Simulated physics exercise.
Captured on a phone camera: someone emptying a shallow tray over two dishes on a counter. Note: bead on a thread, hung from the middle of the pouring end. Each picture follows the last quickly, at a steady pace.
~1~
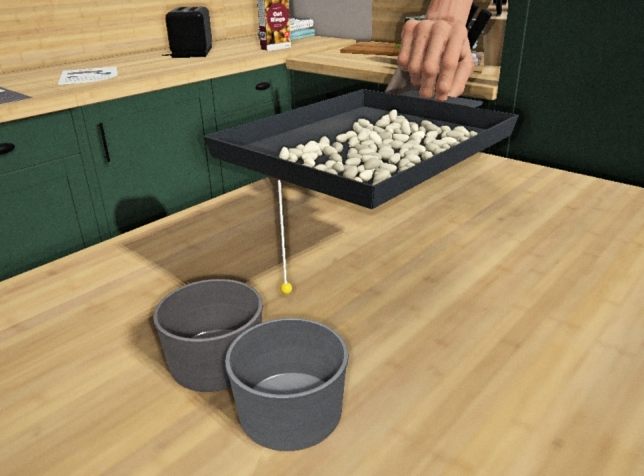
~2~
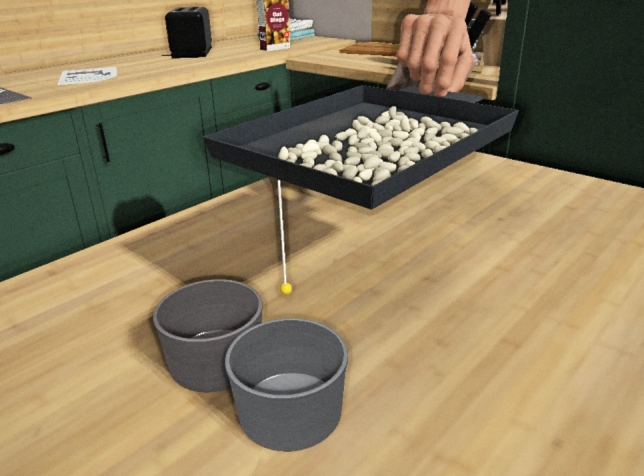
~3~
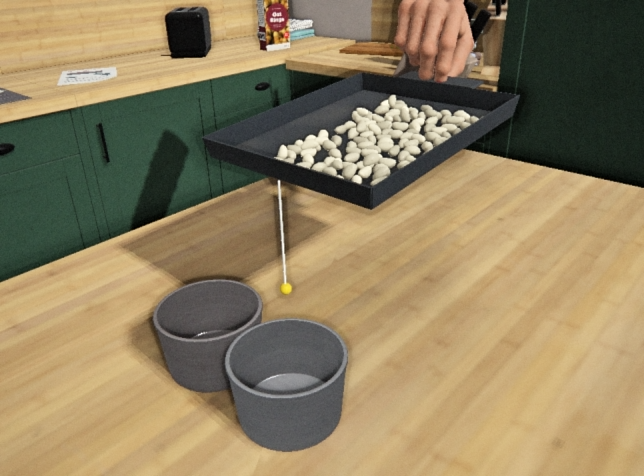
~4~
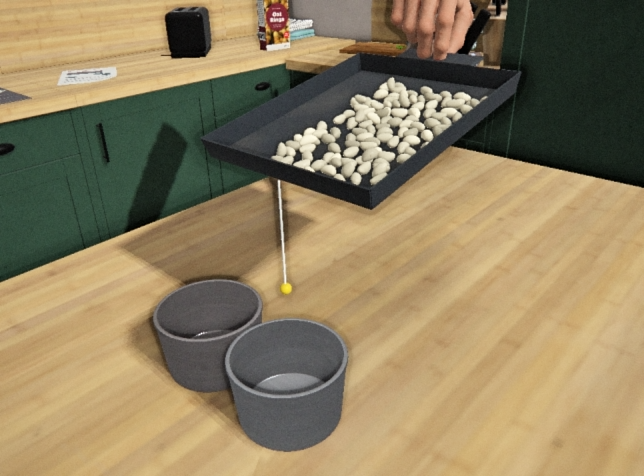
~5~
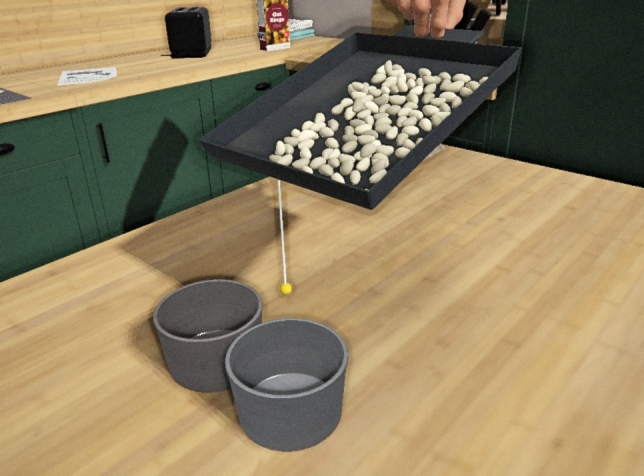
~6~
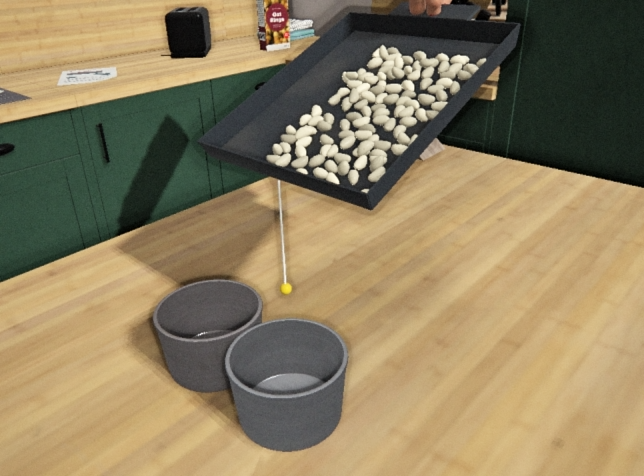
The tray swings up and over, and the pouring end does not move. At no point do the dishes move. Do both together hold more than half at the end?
The bulk is caught.
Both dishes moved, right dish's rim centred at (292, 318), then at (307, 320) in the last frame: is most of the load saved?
Result, first place: Not as much as half; second place: Not as much as half.
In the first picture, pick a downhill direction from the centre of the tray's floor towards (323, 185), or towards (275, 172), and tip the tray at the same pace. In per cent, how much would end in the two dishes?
About 60 % and about 80 %.
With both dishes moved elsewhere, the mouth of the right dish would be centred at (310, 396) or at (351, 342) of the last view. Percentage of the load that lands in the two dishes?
You'd get near 70 per cent and afterwards near 20 per cent.
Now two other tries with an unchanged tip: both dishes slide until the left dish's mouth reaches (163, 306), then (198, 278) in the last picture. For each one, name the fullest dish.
Try 1: The dish at right; try 2: The dish at right.
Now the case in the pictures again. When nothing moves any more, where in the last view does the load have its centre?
Last view, resting centre - approx. (261, 393).
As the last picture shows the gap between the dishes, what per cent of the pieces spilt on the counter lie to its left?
80 per cent or thereabouts.
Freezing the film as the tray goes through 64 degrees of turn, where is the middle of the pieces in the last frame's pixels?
The middle of the pieces lands at roughly (307, 137).
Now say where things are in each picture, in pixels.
In the first frame, corners of the pouring end near (210, 136) and (373, 183), level; middle of the load near (384, 148), white beans; left dish near (169, 354); right dish near (246, 410); bead on its thread near (286, 288).
In the second frame, corners of the pouring end near (209, 136) and (372, 184), level; middle of the load near (384, 146).
In the third frame, corners of the pouring end near (208, 137) and (371, 185), tipped barely, level across its low end; middle of the load near (384, 139).
In the fourth frame, corners of the pouring end near (206, 137) and (369, 186), tipped a little, level across its low end; middle of the load near (383, 128).
In the fifth frame, corners of the pouring end near (204, 138) and (367, 188), tipped clearly, level across its low end; middle of the load near (381, 117).
In the sixth frame, corners of the pouring end near (203, 139) and (366, 190), tipped clearly, level across its low end; middle of the load near (379, 108), only a few on the move; left dish near (169, 355); right dish near (245, 410).
Shortly afterwards, tray tipped steeply; the whole lot on the tray.
Next, tray tipped past a quarter turn; the bulk on the tray; a little in the right dish; only a few in the left dish; only a few outside both; a little in the air.
Some moments later, tray tipped past a quarter turn; near half in the right dish; near a third in the left dish; a little outside both.
In the end, tray tipped past a quarter turn; near half in the right dish; near a third in the left dish; a little outside both.
